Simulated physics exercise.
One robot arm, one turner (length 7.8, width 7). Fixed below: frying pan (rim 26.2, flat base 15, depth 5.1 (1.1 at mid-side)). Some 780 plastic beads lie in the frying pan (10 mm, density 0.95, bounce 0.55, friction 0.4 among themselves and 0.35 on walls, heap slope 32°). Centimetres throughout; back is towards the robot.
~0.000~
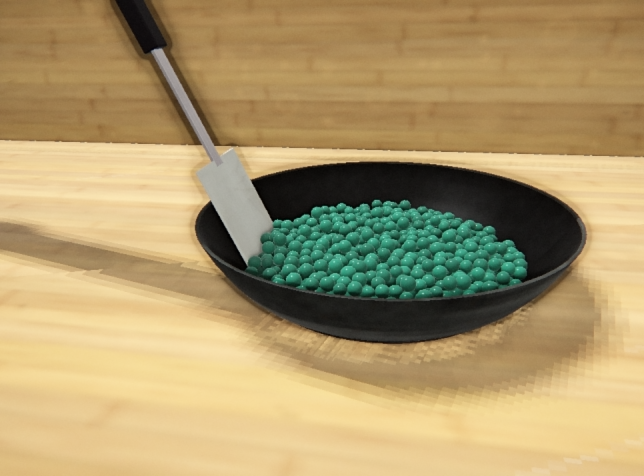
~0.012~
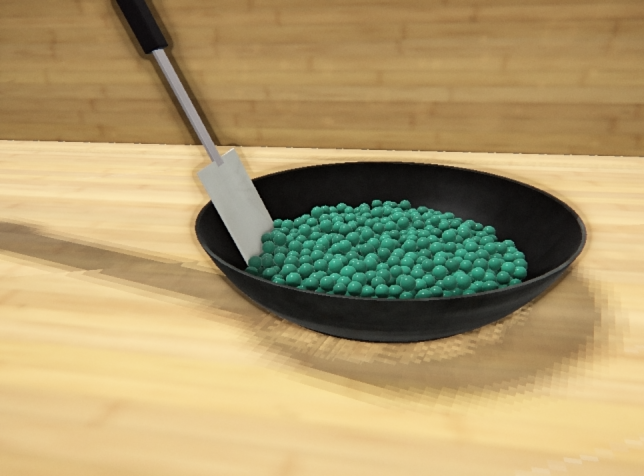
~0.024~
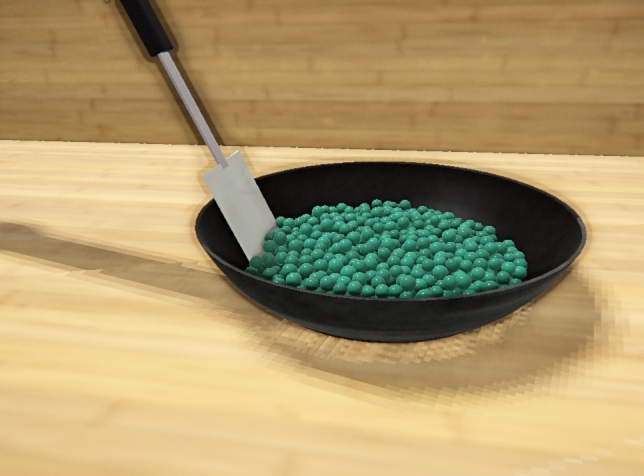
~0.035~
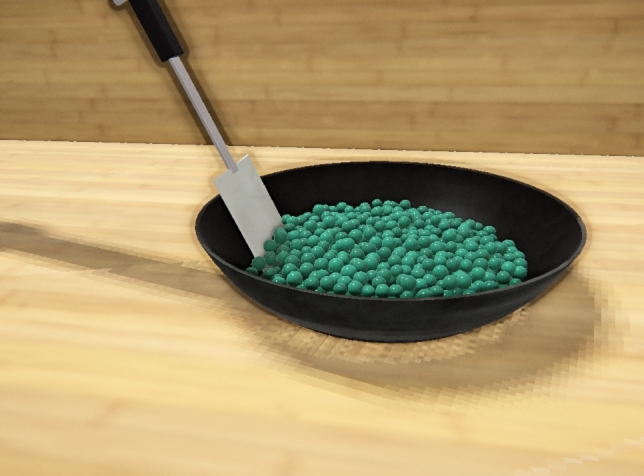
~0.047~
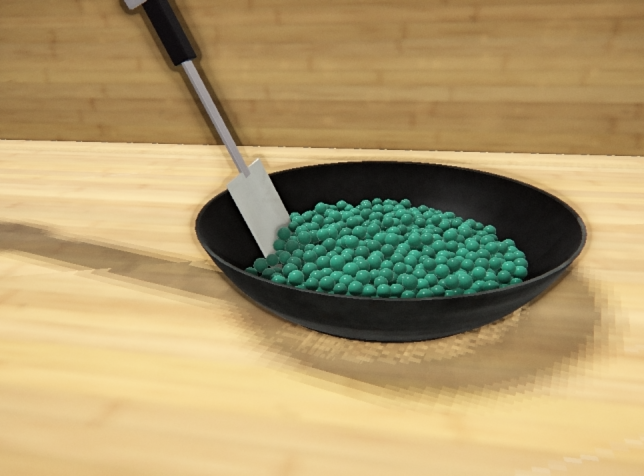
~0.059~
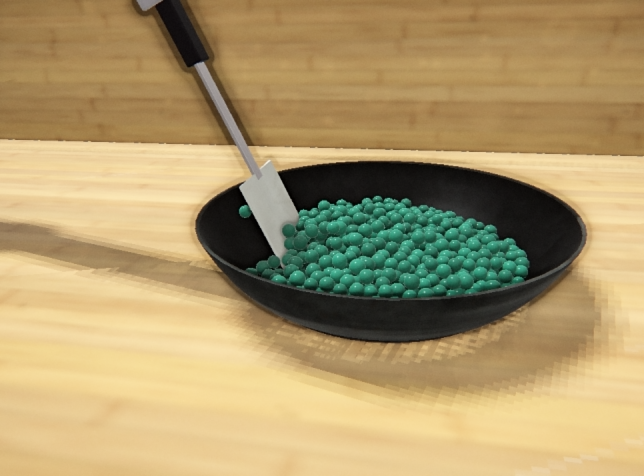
A metal turner with a black handle slides slowly to the right through the left side of a black frying pan, seen from slightly above on a pale wooden surface with a wood-grain backdrop. Many small green beads lie heaped in the pan. The blade pushes into the heap's left edge, shifting a few beads, one showing left of the blade, while the camera stays still.
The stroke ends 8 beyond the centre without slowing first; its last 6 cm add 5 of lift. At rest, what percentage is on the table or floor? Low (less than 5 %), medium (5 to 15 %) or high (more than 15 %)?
Answer: Medium; 5 to 15 % of the plastic beads finish on the table or floor.
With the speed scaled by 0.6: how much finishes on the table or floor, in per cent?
About 0 per cent.
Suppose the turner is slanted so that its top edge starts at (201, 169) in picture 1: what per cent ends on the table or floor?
Some 10 per cent.
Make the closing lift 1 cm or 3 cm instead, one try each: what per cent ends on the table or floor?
About 10 and 10 per cent.
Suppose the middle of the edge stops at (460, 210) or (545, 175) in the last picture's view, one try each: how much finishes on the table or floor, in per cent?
About 5 and 20 per cent.
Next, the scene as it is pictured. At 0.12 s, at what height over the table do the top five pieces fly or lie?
About 7 cm.
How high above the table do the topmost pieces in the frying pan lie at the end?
Some 5.0 cm.
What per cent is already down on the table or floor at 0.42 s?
Some 8 per cent.
By 0.12 s, sloping 65°, highest piece 13 above the table; 782 in the frying pan, 1 on the blade or in flight.
By 0.19 s, sloping 65°, highest piece 19 above the table; 782 in the frying pan, 1 on the blade or in flight.
By 0.42 s, sloping 65°, highest piece 6 above the table; 713 in the frying pan, 67 on the table or floor, 3 on the blade or in flight.
By 1.47 s, sloping 65°, highest piece 4 above the table; 713 in the frying pan, 70 on the table or floor.
Final count, 713 in the frying pan, 70 on the table or floor. That is 9 % on the table or floor.
